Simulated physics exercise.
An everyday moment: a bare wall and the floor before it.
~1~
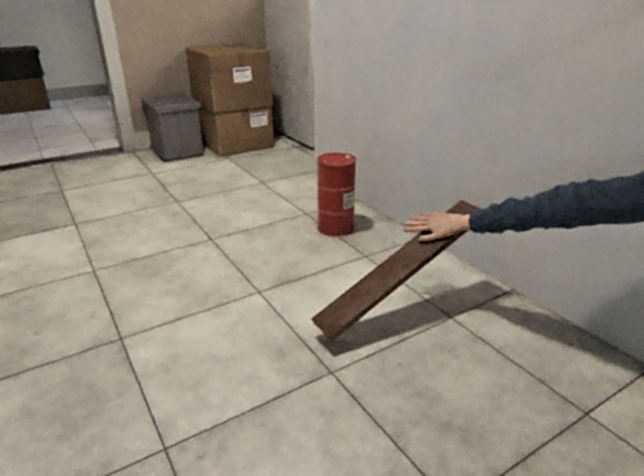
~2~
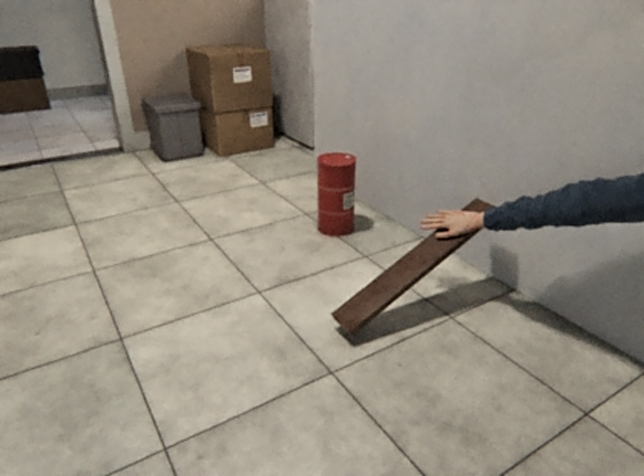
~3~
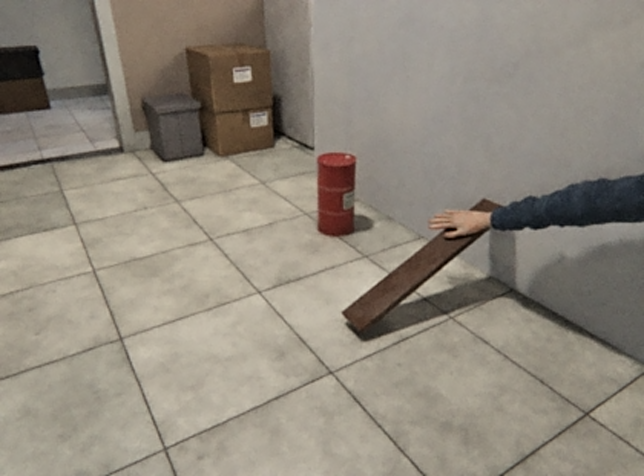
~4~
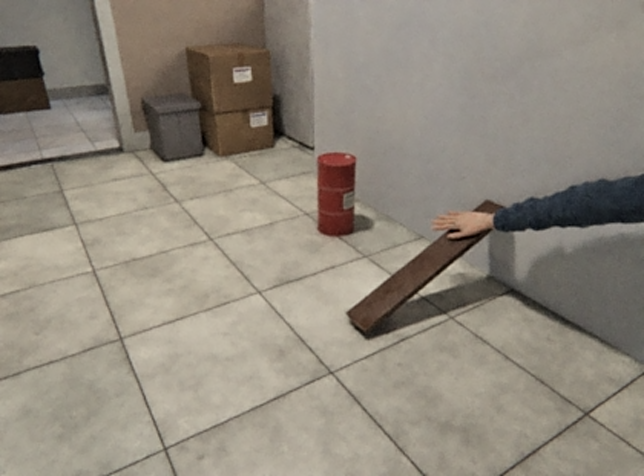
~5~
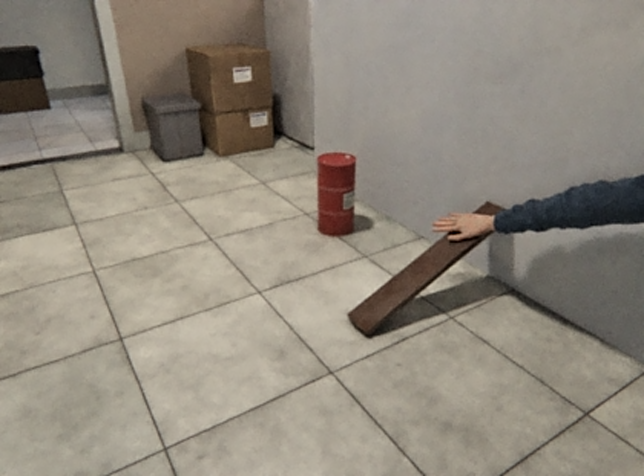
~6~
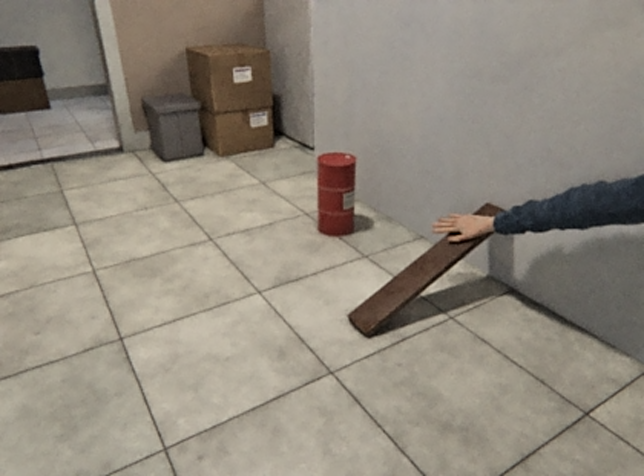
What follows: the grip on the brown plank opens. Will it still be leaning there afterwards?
Here the plank slips out.
Then, 0.30 s after the last picture, brown plank leaning 10° more than when let go near (427, 280).
Then, 0.40 s after the last picture, brown plank leaning 23° more than when let go near (423, 299).
Then, 0.50 s after the last picture, brown plank leaning 25° more than when let go near (424, 294).
Then, 0.70 s after the last picture, brown plank leaning 23° more than when let go near (423, 299).
At rest, moved from the start, brown plank; red canister in place. Seen from the same camera at the end, brown plank near (423, 299). The plank gives way.
